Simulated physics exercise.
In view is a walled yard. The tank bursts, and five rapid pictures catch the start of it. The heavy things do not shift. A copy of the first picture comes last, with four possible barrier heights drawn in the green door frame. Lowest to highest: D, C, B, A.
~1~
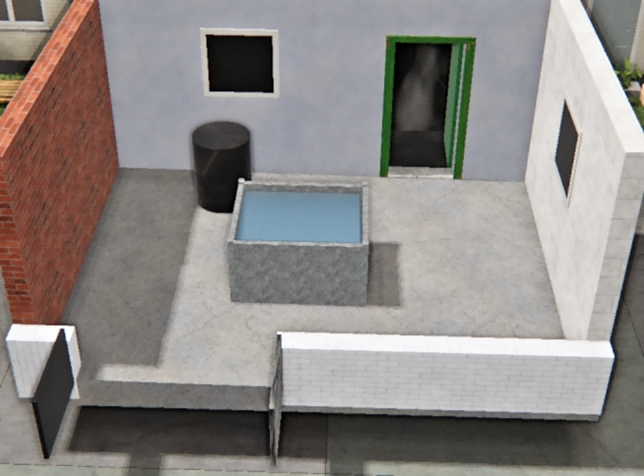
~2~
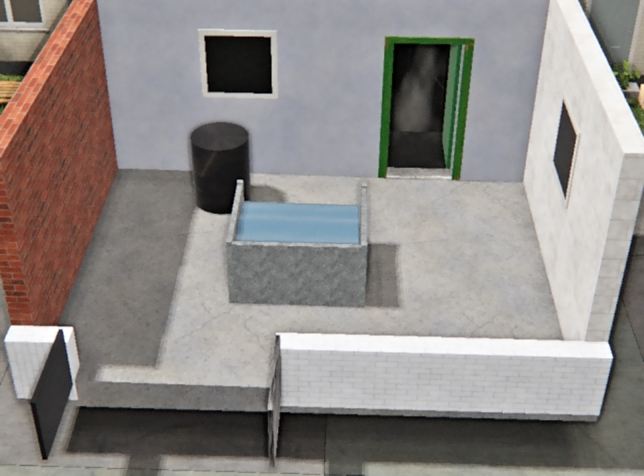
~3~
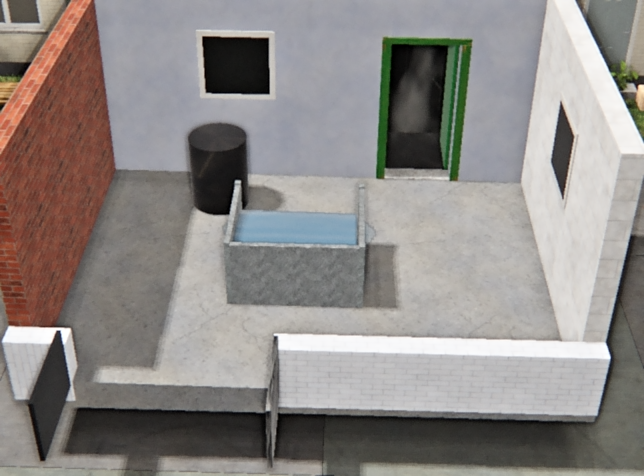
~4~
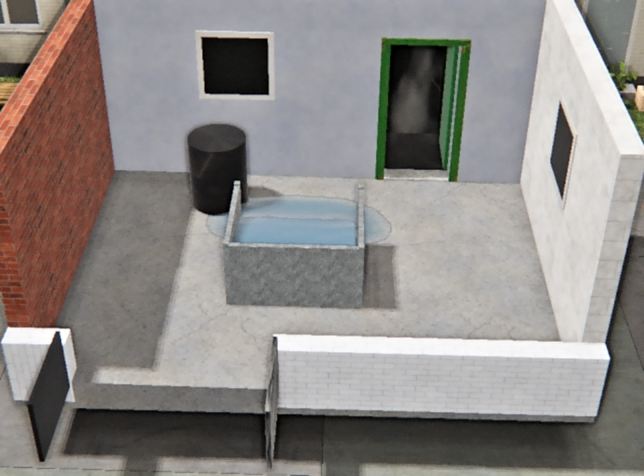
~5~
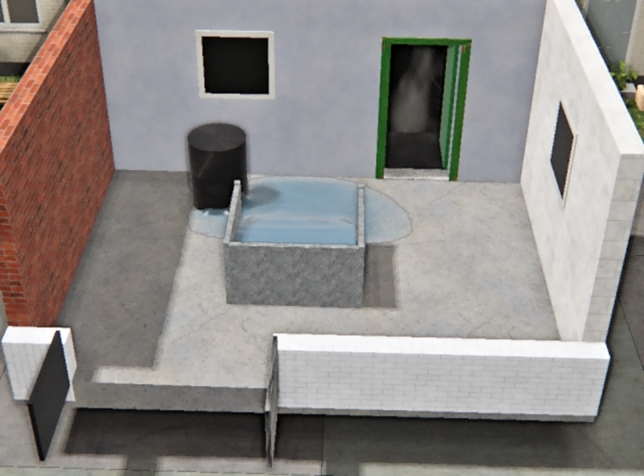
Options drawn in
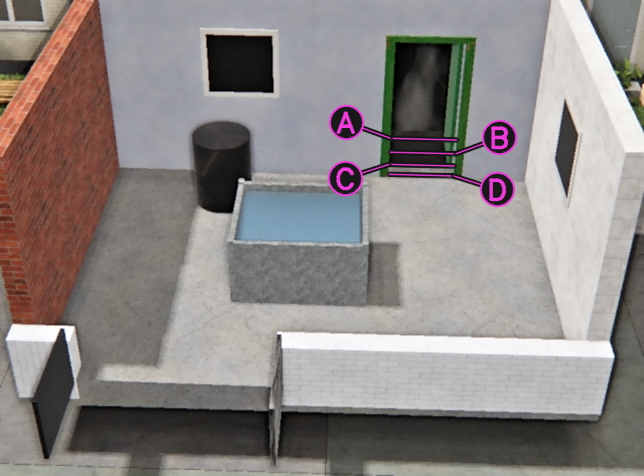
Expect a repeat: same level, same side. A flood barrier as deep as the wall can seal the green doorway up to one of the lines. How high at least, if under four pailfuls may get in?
Take C.
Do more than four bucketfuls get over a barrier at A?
No.
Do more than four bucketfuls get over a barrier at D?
Yes, that goes wrong.
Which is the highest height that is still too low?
That would be D.
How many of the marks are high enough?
Three of the four.
On the marked copy, A at (423, 139); B at (422, 153); C at (421, 165); D at (421, 175); from the bottom up D, C, B, A.
With A, nothing gets over.
With B, nothing gets over.
With C, a splash gets over, under a bucket.
With D, about 10 bucketfuls get in.
